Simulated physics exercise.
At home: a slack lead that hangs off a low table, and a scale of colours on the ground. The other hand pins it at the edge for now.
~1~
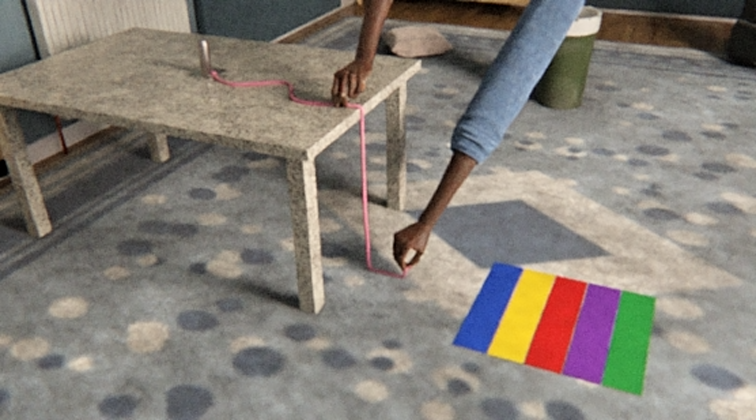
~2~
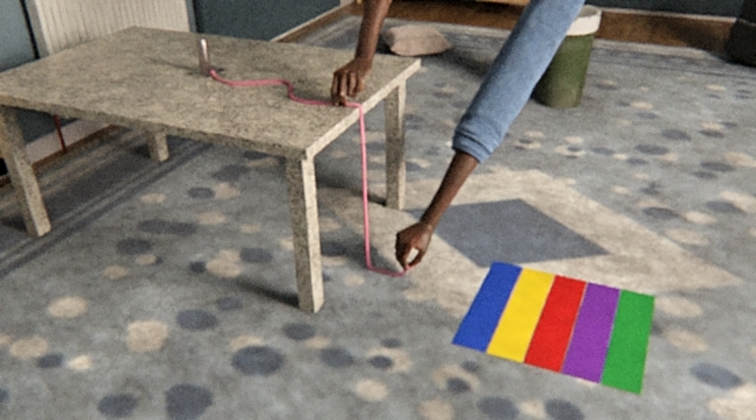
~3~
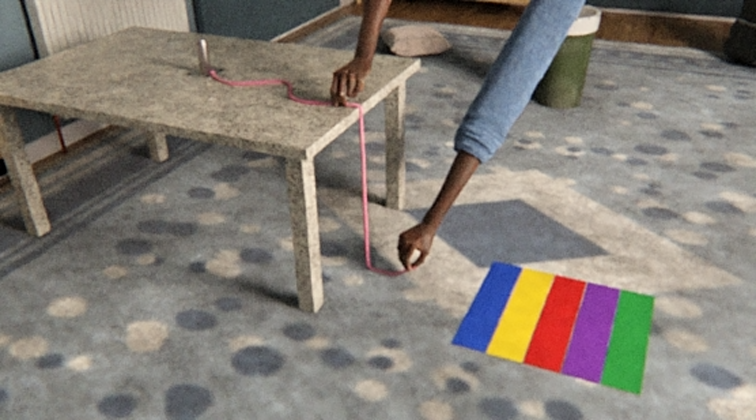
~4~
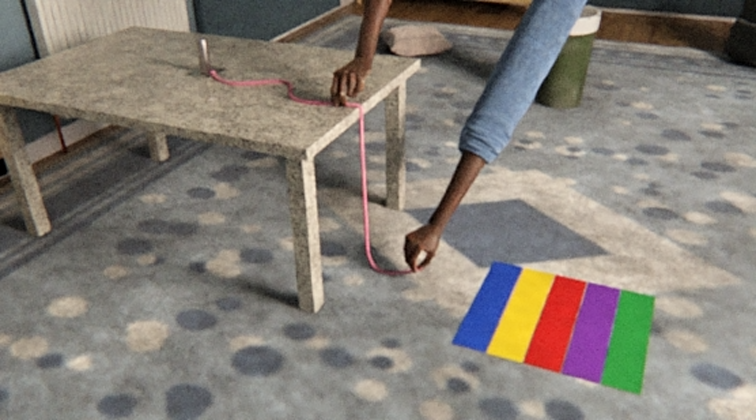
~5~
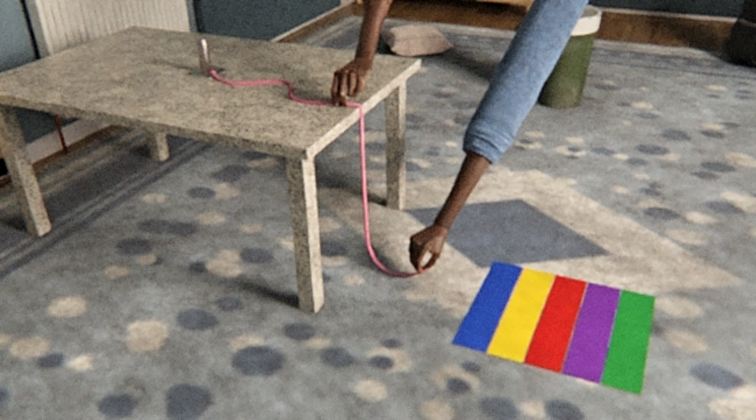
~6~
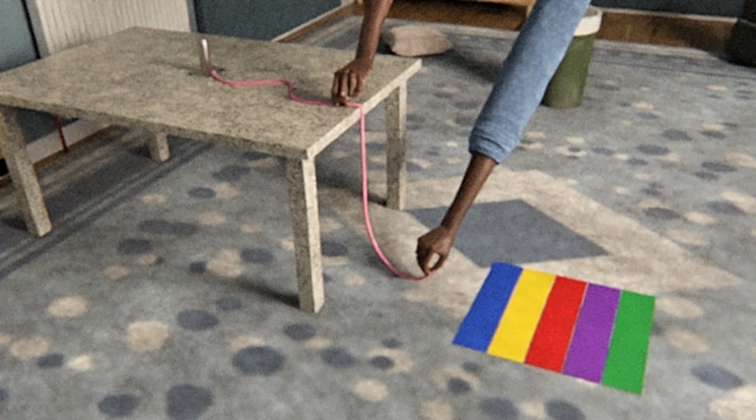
At first, one hand pins a slack pink cord at the edge of a low speckled table while the other holds its hanging end near the floor. The lower hand then slides the end slowly a short way right toward the coloured stripes, and the cord's lower part bends into a slanting curve.
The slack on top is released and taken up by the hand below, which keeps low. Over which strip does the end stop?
Over red.
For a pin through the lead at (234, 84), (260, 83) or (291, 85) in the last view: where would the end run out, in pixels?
The places are (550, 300), (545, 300) and (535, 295).
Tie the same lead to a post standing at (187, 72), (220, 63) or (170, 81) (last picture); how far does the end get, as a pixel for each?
Near (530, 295), (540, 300) and (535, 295).
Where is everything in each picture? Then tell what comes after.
End (406, 268); blue (477, 332); yellow (512, 341); red (548, 351); purple (586, 360); green (625, 371), in the first picture.
End (408, 267); lead through (224, 82) (286, 82) (311, 103) (362, 132) (365, 194) (368, 254), in the second picture.
End (411, 268), in the third picture.
End (417, 269); lead through (224, 82) (286, 82) (311, 103) (362, 132) (365, 194) (368, 255), in the fourth picture.
End (422, 271), in the fifth picture.
End (429, 272); lead through (225, 82) (286, 82) (312, 103) (362, 132) (365, 194) (381, 255), in the sixth picture.
Early on, end near (484, 285); over blue.
Midway, end near (531, 296); over yellow.
At the end of the slack, end near (559, 303); over red. The end stops over the red strip.
